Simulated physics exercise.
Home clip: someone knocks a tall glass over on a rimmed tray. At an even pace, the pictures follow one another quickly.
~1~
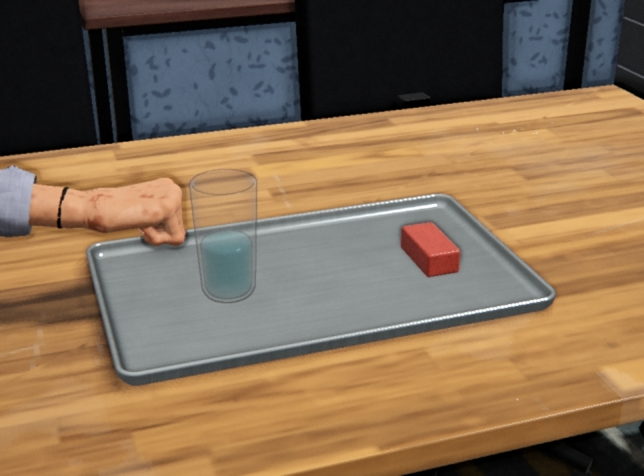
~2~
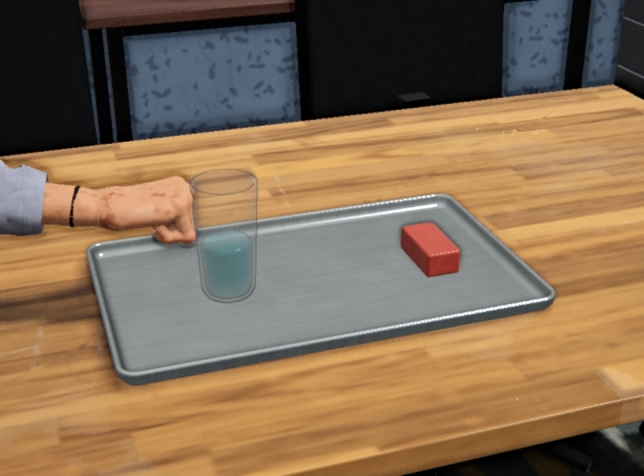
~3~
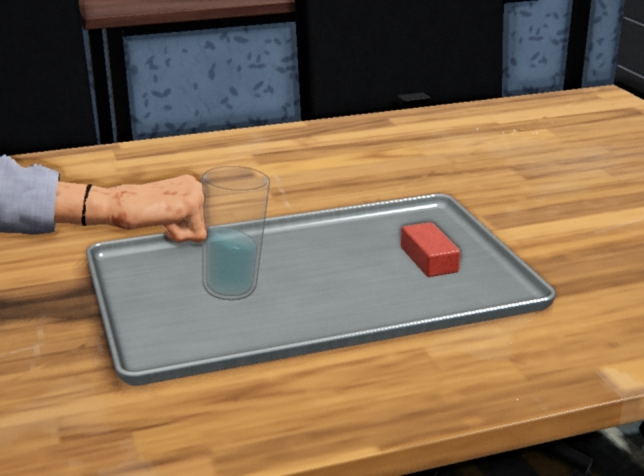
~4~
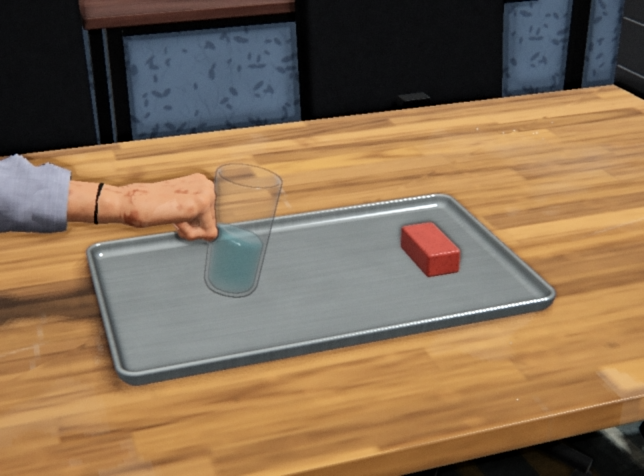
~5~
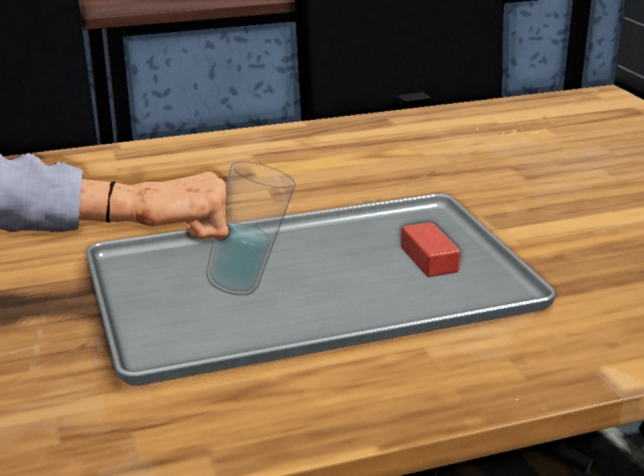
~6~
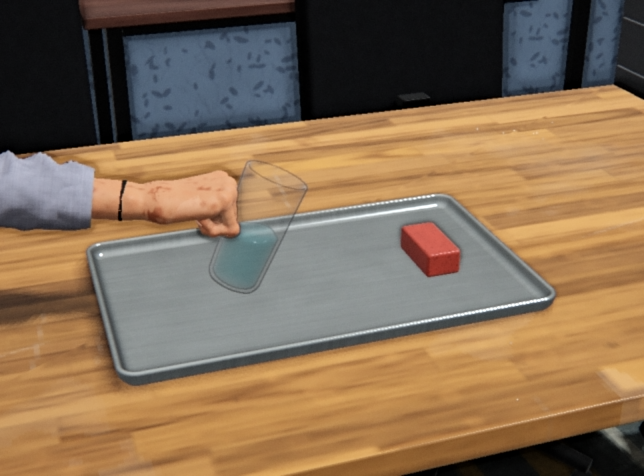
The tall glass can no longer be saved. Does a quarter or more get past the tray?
Under a quarter flows away.
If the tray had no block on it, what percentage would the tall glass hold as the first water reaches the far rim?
55 %, roughly.
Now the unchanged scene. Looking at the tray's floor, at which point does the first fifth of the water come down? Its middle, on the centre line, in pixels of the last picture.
I'd mark it somewhere roughly at pixel (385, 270).
A moment on, the tall glass is falling and 100 per cent is in the glass, 0 on the tray and 0 above or beyond its rim.
Next, the tall glass lies on its side and 96 per cent is in the glass, 2 on the tray and 2 above or beyond its rim.
Then the tall glass lies on its side and 52 per cent is in the glass, 34 on the tray and 14 above or beyond its rim.
Later the tall glass lies on its side and 27 per cent is in the glass, 68 on the tray and 5 above or beyond its rim.
In the end 96 per cent is held by tray and glass, 4 is off the tray.
